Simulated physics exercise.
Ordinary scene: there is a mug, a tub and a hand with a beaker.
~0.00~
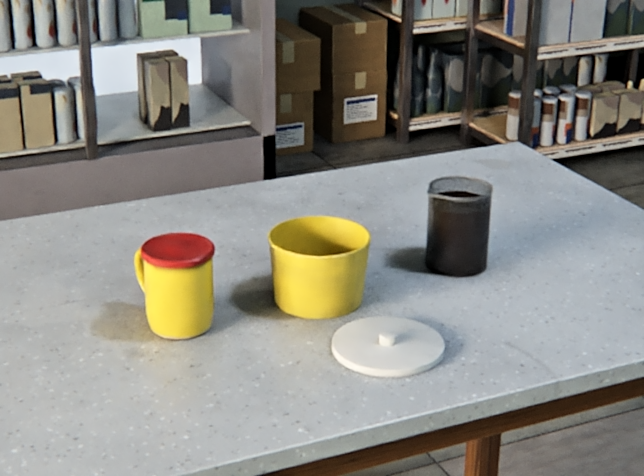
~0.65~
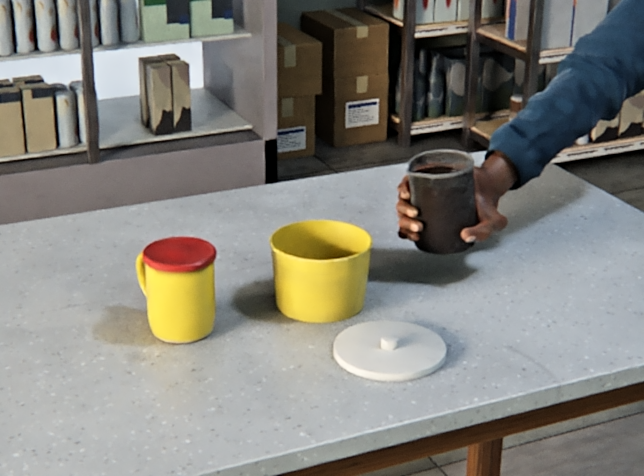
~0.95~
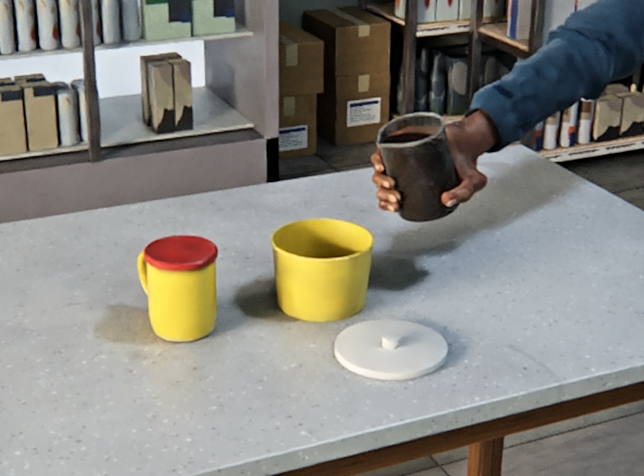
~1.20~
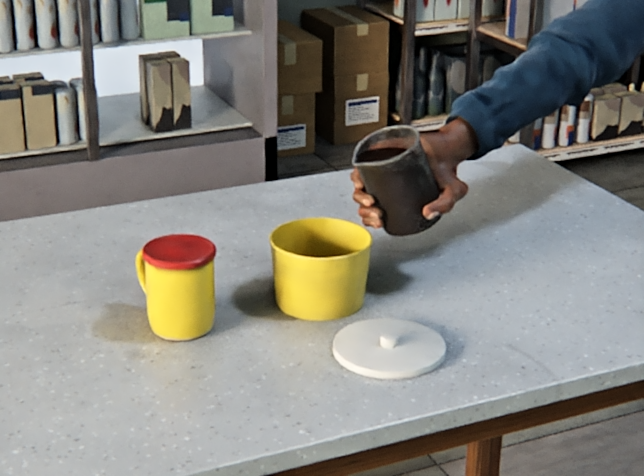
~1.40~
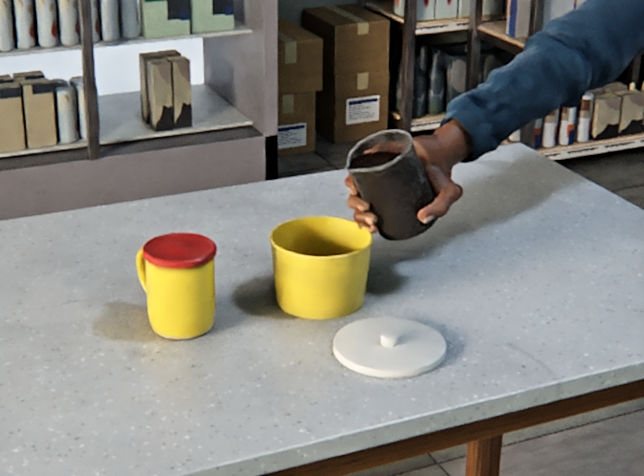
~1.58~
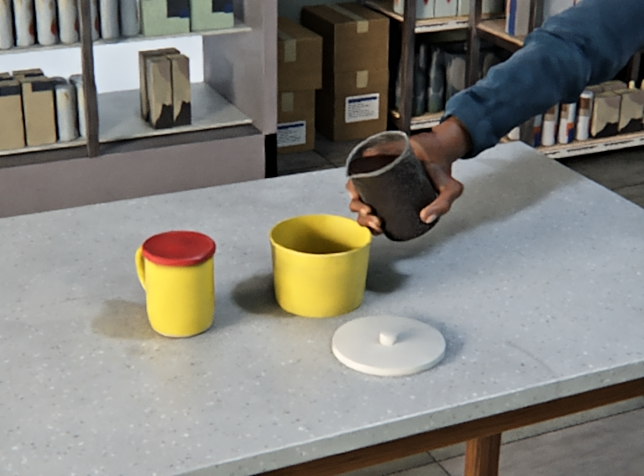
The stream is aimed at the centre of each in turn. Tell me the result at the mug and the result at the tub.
One by one: Mug: Outside. Tub: Inside.
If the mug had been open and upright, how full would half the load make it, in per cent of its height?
Roughly 55 in a hundred, I reckon.
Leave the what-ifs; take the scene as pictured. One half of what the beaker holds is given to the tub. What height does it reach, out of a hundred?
About 25 per cent of its height.
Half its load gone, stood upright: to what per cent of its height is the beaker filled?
About 40 per cent.
After 2.3 s, the coffee goes into the tub.
After 3.2 s, it hits the lid of the mug and runs off.
After 4.6 s, the tub has its share inside; the mug is empty, in a puddle.
